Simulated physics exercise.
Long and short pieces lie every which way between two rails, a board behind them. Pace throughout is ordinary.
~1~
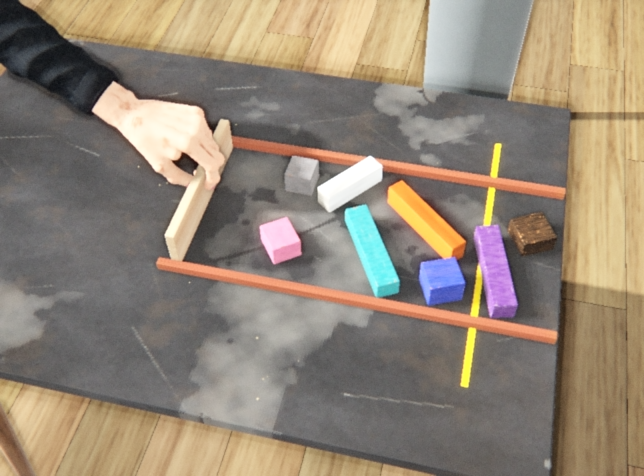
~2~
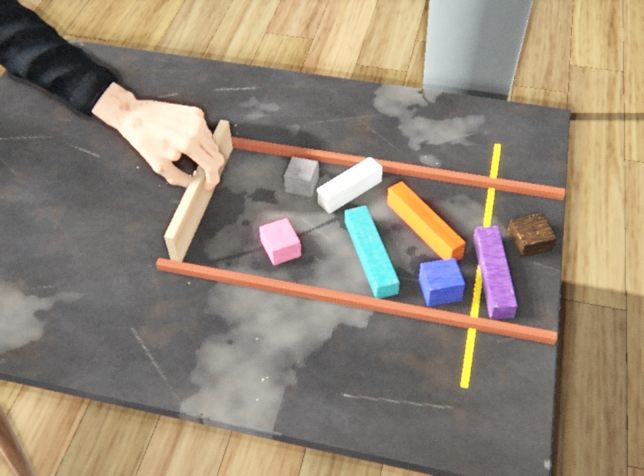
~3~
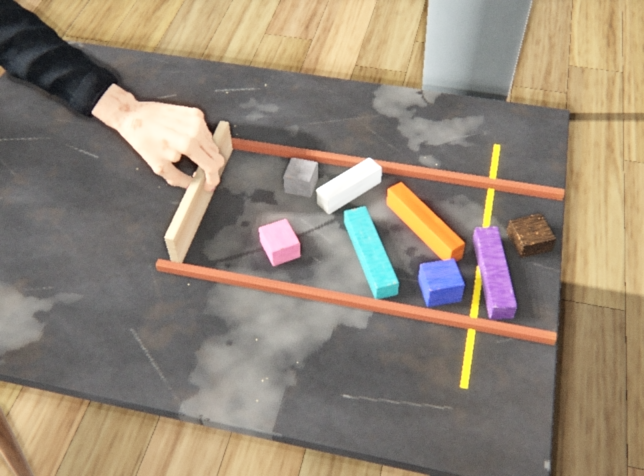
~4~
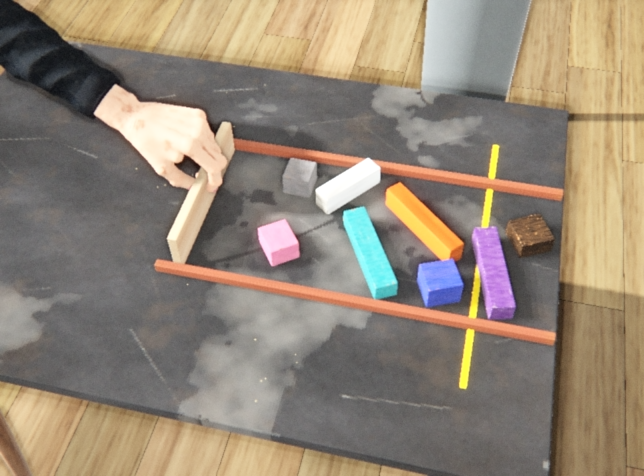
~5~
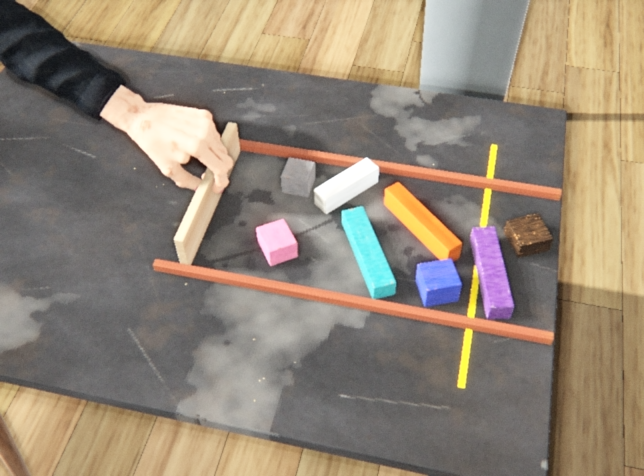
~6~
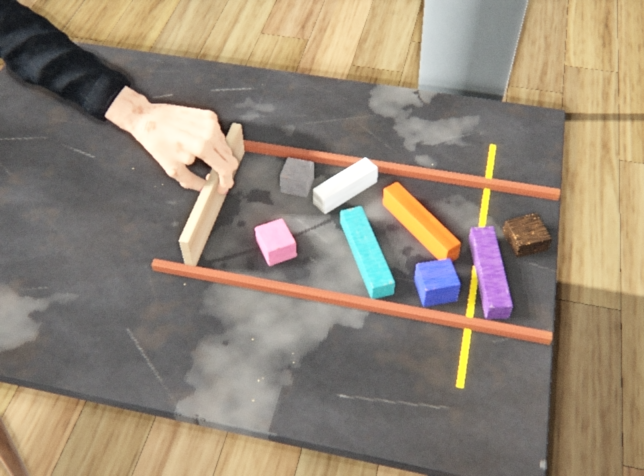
The video shows a hand holding an upright wooden board behind colourful blocks and bars scattered between two reddish rails on a dark surface, then moving it slightly right toward them, while the pieces stay essentially still near a yellow tape line.
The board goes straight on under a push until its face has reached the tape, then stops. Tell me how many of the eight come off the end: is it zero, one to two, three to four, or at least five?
It is one to two.
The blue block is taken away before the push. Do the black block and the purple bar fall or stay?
As for the black block, it topples off; as for the purple bar, it topples off.
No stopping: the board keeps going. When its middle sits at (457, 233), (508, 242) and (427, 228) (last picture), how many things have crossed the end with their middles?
Taking the places in turn, the counts are 2, 4 and 0.
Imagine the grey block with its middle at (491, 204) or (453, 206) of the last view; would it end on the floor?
In that order: Stays aboard, then stays aboard.
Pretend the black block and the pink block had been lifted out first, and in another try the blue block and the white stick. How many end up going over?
Result: 1 in the first case, with 2 in the second.
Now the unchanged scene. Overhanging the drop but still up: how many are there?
The count would be 2.
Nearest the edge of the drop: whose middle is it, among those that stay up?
Closest at the end: The orange stick.
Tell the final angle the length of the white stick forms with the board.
Angle: Close to 35 degrees.
A little later, none off yet; black block at rest near (527, 236); purple bar at rest near (490, 271); blue block at rest near (437, 282).
Next, none off yet; black block shifted about its own width near (555, 236); purple bar shifted a little near (548, 280); blue block shifted well along near (505, 302).
When it is over, the number that fall off is one or two; down, purple bar and black block.
